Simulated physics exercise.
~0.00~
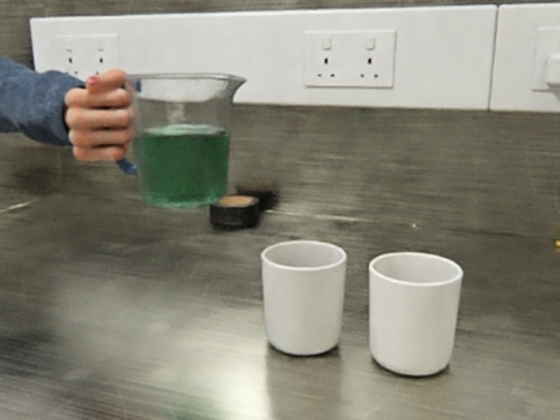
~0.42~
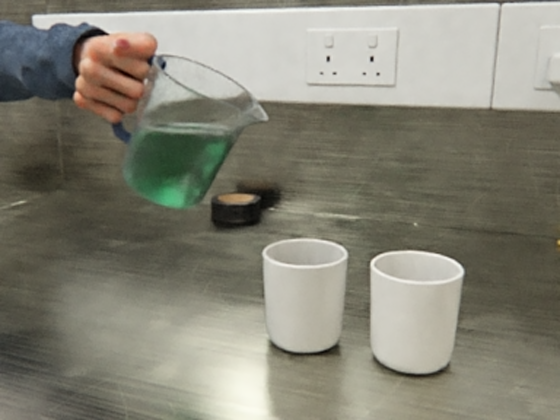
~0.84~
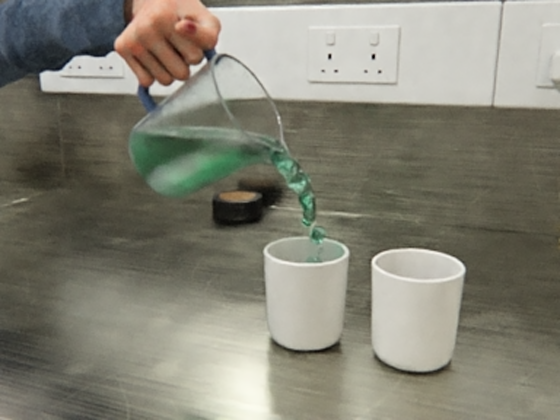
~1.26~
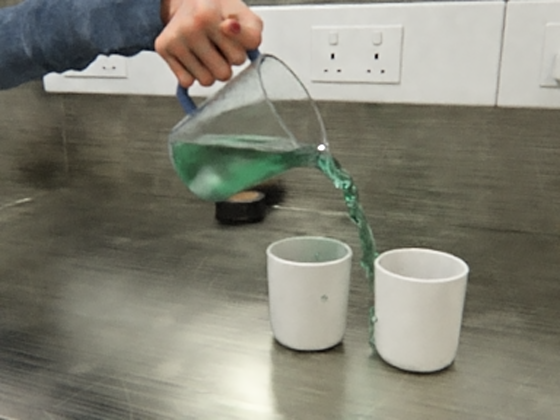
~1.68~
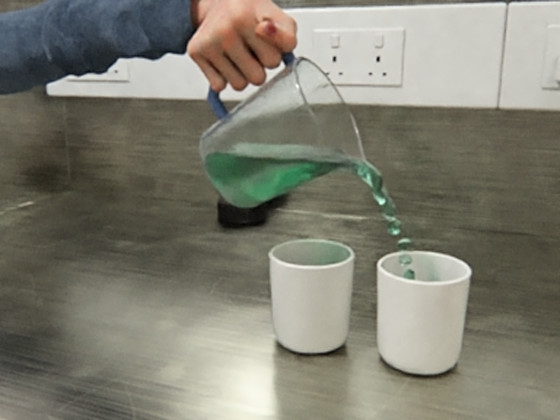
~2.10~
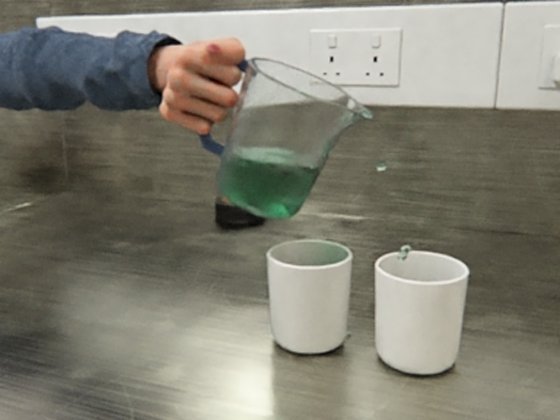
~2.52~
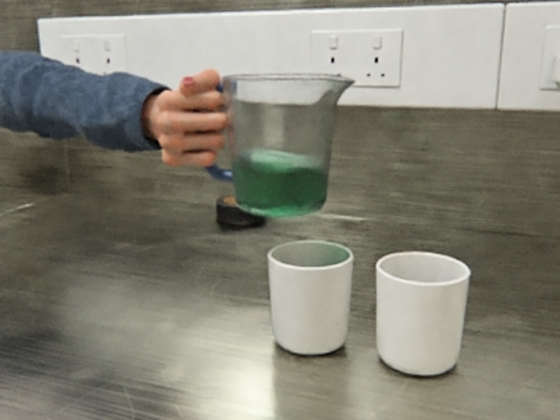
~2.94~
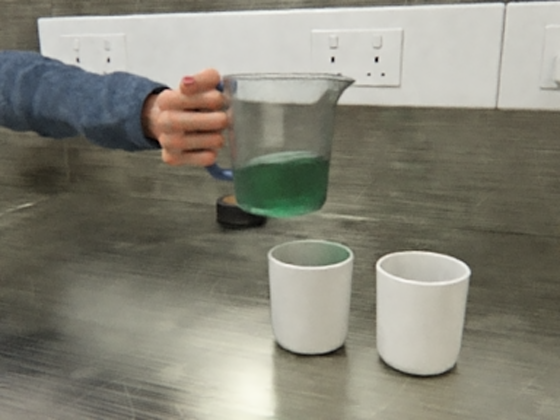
A hand in a blue sleeve holds a clear jug of green liquid upright to the left of two white mugs on a dark worktop. The jug tips gradually to the right until a stream runs from its spout into the left mug. Still tilted, it moves right, and the stream crosses the gap between the mugs, some falling outside them, before reaching the right mug. The hand then turns the jug back upright as the last drops fall. Finally, the jug is held still above the mugs, with some green liquid left inside.
